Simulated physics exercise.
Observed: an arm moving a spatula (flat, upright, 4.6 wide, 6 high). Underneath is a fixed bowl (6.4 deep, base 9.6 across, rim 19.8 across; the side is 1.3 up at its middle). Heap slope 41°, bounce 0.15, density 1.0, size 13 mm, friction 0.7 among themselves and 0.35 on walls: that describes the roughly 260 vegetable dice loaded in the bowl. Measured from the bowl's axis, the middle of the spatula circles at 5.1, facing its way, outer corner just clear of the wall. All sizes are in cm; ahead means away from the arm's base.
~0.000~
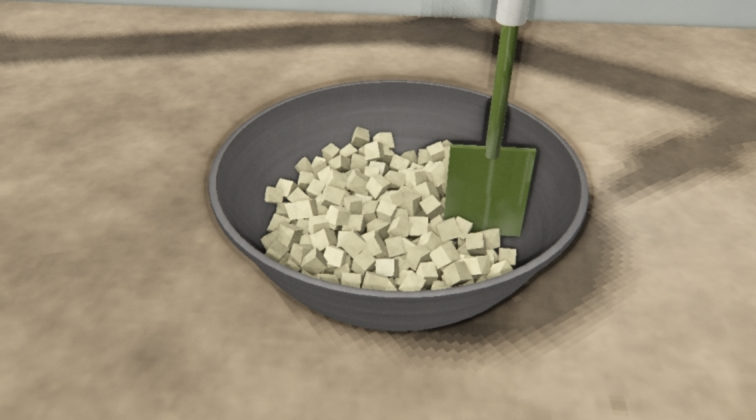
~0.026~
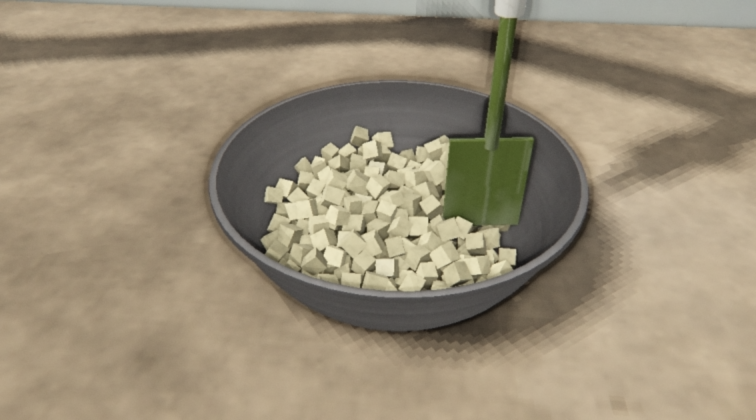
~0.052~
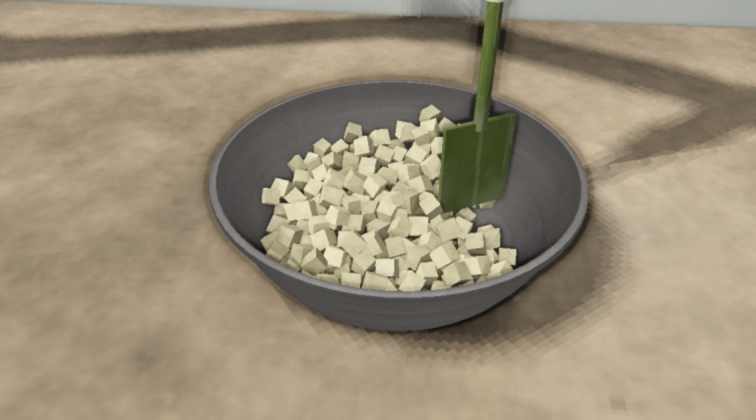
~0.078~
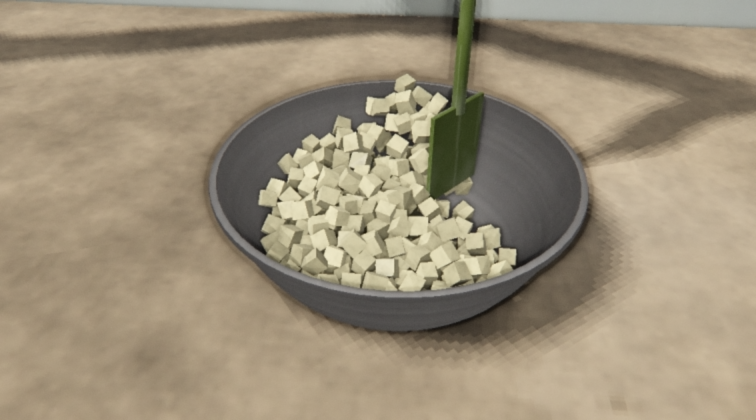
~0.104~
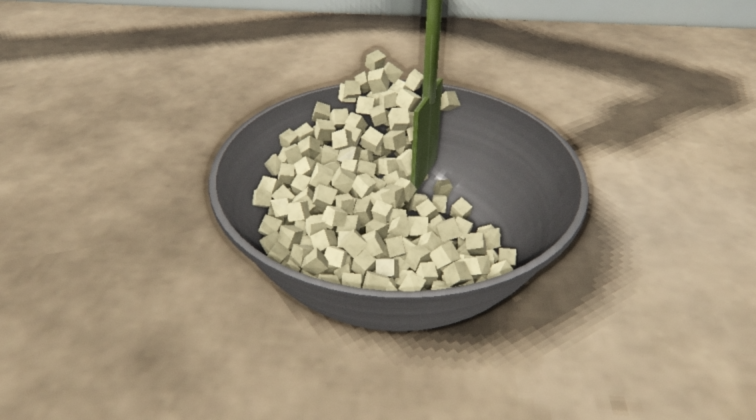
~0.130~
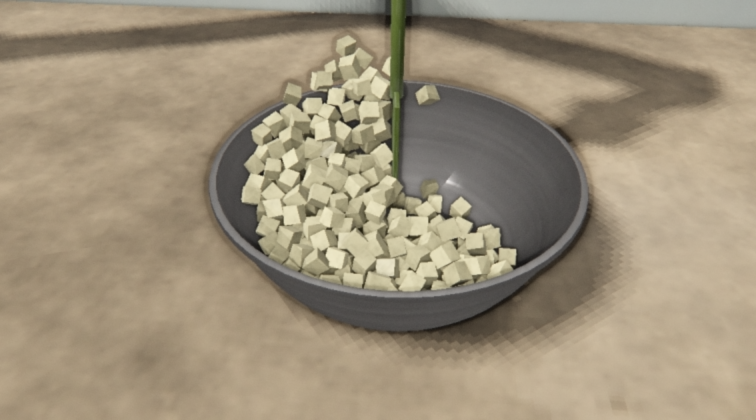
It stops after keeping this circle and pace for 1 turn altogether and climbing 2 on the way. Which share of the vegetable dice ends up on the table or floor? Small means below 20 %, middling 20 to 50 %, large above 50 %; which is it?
Verdict: Middling.
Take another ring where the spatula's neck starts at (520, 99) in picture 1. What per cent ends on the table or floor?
Roughly 5 per cent.
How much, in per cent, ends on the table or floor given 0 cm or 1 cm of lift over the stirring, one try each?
First try about 40 per cent, second about 40 per cent.
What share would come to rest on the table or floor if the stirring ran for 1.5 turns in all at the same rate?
It would be around 45 per cent.
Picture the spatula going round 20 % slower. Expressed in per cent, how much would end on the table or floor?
Roughly 20 per cent.
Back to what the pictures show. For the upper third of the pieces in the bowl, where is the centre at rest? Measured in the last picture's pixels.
(456, 174).
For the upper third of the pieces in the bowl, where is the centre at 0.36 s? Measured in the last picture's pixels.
I'd say about (491, 243).
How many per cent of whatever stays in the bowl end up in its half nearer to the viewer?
I'd say around 35 per cent.
By 0.24 s, 194° round, highest piece 10 above the table; 232 in the bowl, 3 on the table or floor, 29 in flight or on the tool.
By 0.36 s, 293° round, highest piece 9 above the table; 194 in the bowl, 39 on the table or floor, 31 in flight or on the tool.
By 0.62 s, 0° round, highest piece 6 above the table; 176 in the bowl, 88 on the table or floor.
By 1.32 s, 0° round, highest piece 5 above the table; 176 in the bowl, 88 on the table or floor.
Final count, 176 in the bowl, 88 on the table or floor. That is 33 % on the table or floor.
